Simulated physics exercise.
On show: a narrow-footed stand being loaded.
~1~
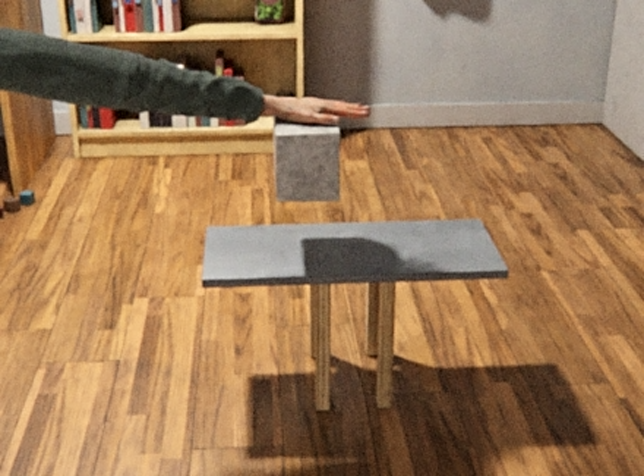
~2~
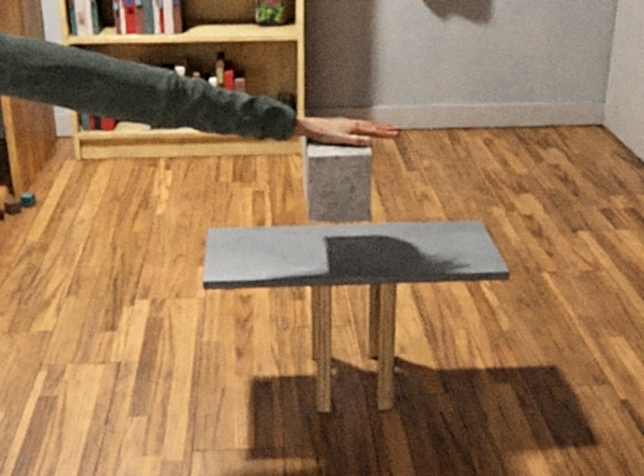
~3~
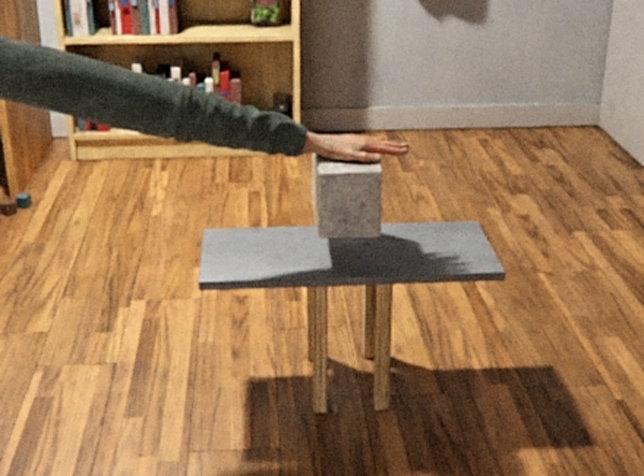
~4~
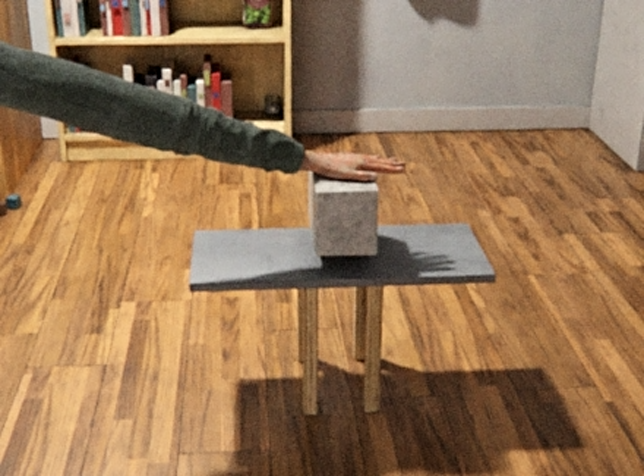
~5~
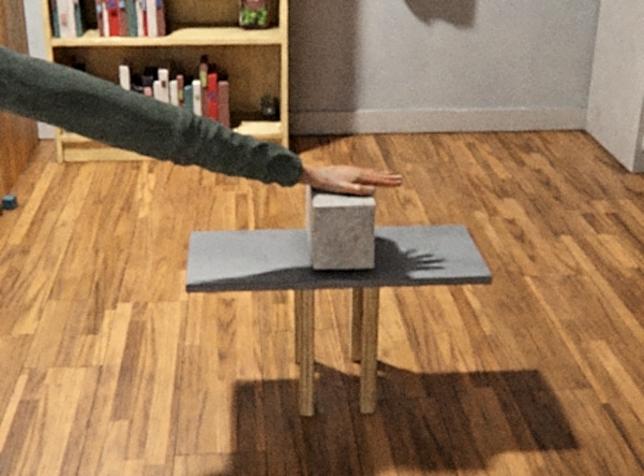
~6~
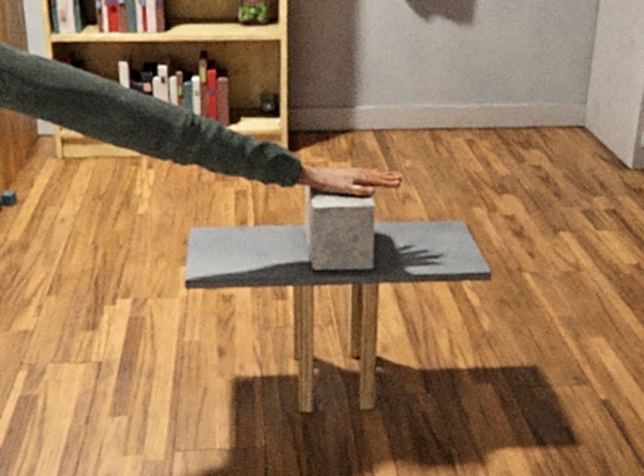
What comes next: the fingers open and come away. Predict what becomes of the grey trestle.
It stays upright.
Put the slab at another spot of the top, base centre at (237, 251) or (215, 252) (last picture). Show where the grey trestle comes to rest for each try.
(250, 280) and (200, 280).
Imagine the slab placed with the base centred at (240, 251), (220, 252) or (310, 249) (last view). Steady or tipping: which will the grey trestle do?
Well, in the order given, it goes down, then goes down, and finally holds steady.
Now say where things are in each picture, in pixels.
The first picture shows still on the way; grey trestle (350, 252); slab (305, 150).
The second picture shows still on the way; grey trestle (351, 253); slab (336, 170).
The third picture shows still on the way; grey trestle (347, 254); slab (345, 186).
The fourth picture shows still on the way; grey trestle (338, 256); slab (342, 204).
The fifth picture shows still on the way; grey trestle (334, 257); slab (339, 217).
The sixth picture shows in place, still held; grey trestle (334, 253); slab (338, 217).
Then, 0.24 s after the last picture, grey trestle at rest near (334, 253).
At rest, the grey trestle stays flat on its feet, near (334, 253).
